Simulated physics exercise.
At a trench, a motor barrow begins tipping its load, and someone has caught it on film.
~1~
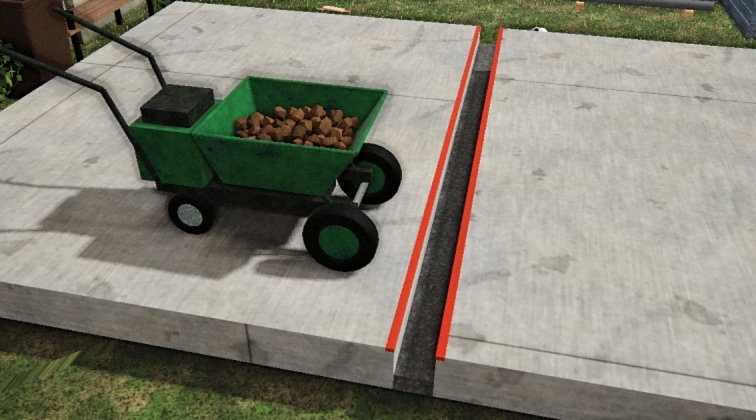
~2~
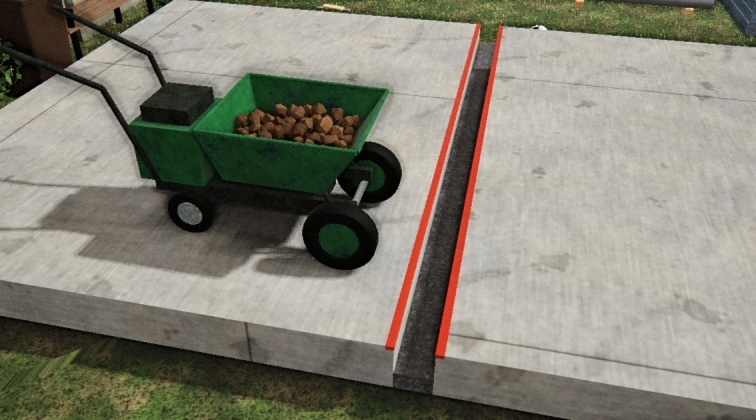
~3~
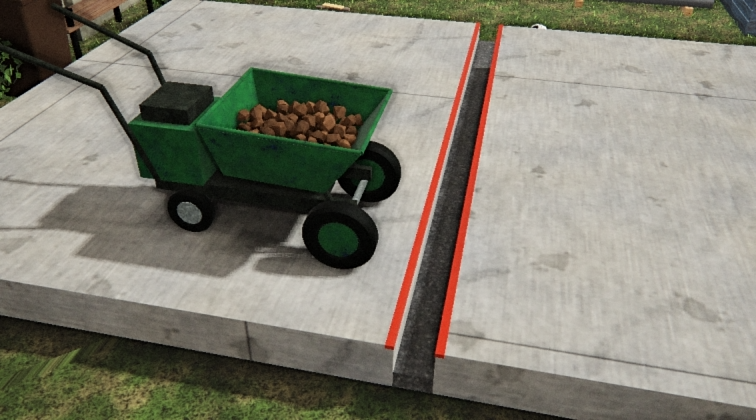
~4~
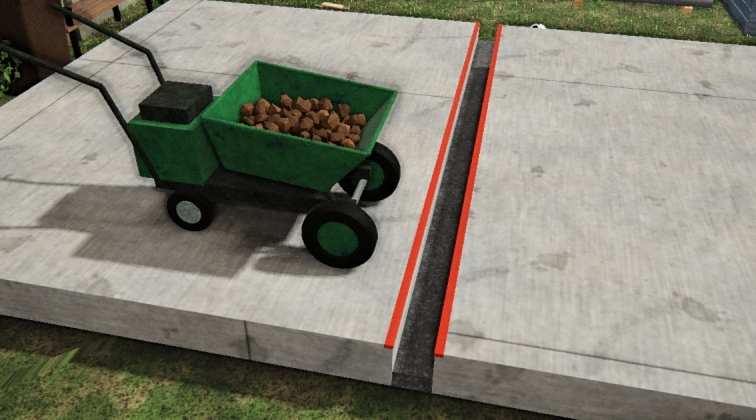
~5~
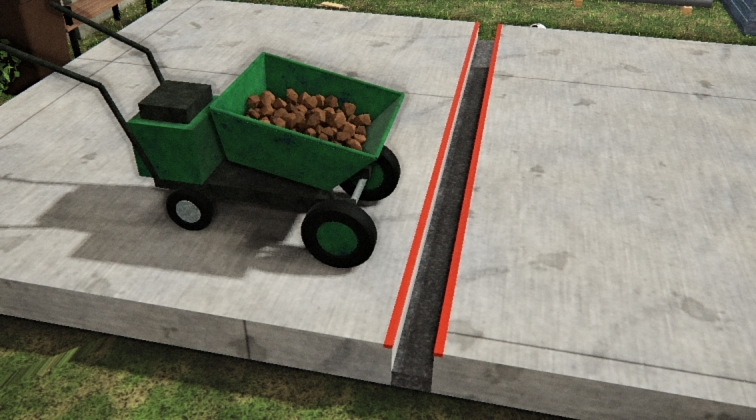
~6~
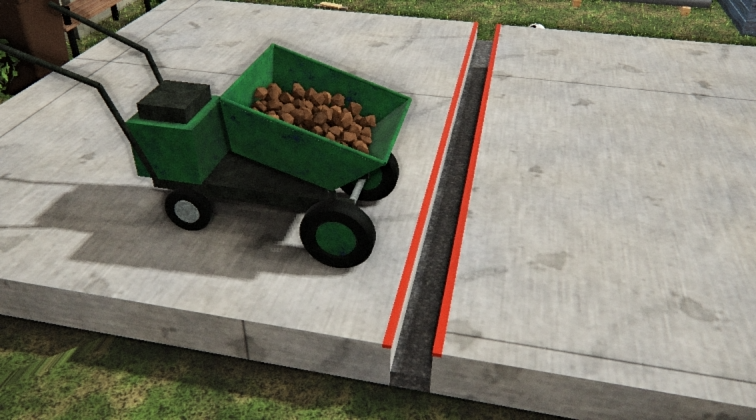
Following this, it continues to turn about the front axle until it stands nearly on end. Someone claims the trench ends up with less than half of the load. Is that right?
Right.
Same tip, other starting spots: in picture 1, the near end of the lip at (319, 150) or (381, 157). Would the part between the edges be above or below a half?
Lab note - position 1: A majority share; position 2: A minority share.
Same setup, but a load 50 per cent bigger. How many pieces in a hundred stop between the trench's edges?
My estimate is near 30 per cent.
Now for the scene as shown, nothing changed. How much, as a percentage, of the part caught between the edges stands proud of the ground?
Estimate: Near 5 per cent.
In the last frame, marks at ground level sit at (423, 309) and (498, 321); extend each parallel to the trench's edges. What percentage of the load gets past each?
Respectively 80 and 20 %.
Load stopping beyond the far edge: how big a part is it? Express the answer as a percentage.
Share: Near 70 %.
Just after the last frame, skip tipped steeply; every one in the skip.
A moment on, skip tipped steeply; almost all in the skip; just a few beyond it; just a few falling.
Further on, skip tipped right over; roughly half in the skip; just a few in or heaped over the trench; roughly half beyond it; just a few falling.
When it is over, skip tipped right over; about a tenth in the skip; roughly a quarter in or heaped over the trench; roughly two thirds beyond it.
